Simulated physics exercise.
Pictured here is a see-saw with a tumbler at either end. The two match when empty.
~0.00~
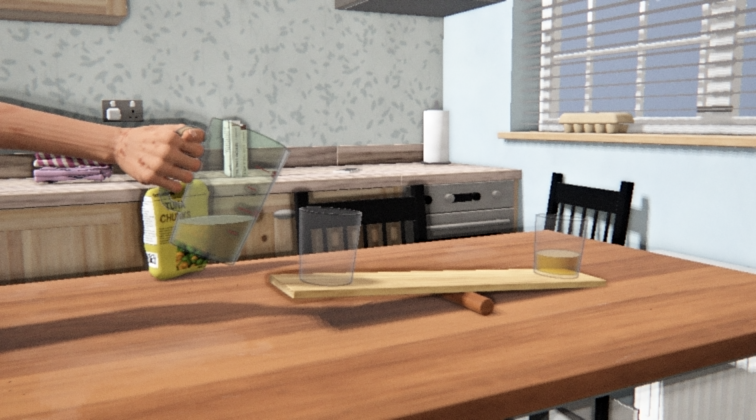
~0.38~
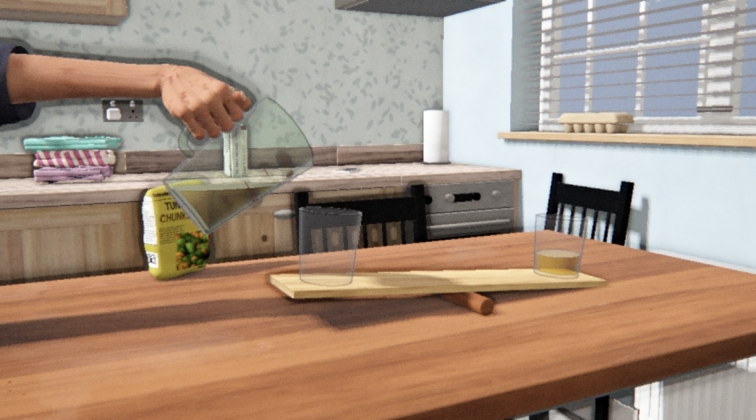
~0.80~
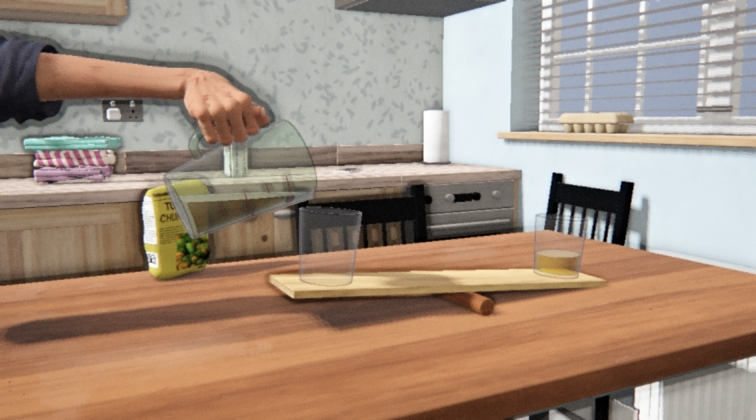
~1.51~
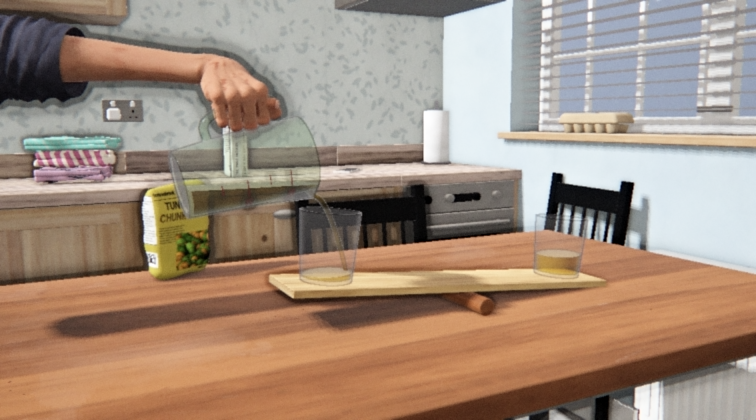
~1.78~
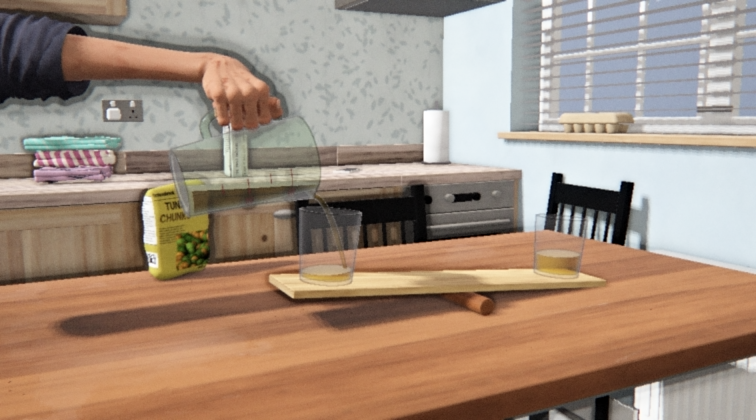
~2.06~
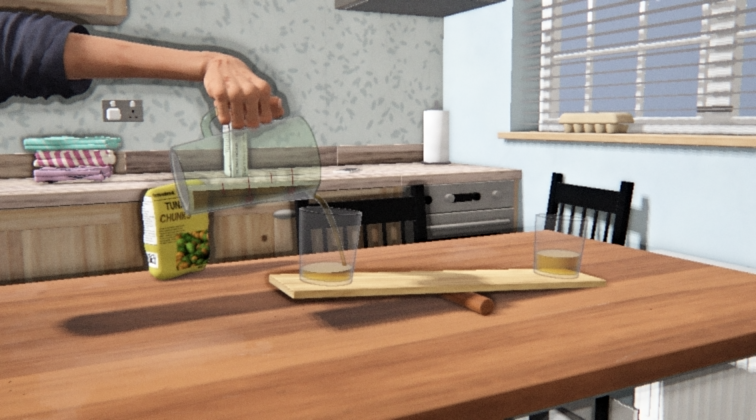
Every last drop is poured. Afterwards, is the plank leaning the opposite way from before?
The tilt reverses.
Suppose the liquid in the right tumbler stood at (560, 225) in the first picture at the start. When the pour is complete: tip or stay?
I'd say it does not budge, honestly.
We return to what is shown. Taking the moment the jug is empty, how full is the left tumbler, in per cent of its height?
Roughly 60 per cent of its height.
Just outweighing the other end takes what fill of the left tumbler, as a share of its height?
I reckon close to 30 in a hundred.
After 3.7 s, the left tumbler is about a third full; the plank has swung over, and that end is down.
After 5.0 s, the left tumbler is about half full; the plank has swung over, and that end is down.
After 6.8 s, the left tumbler is about two thirds full; the plank has swung over, and that end is down.
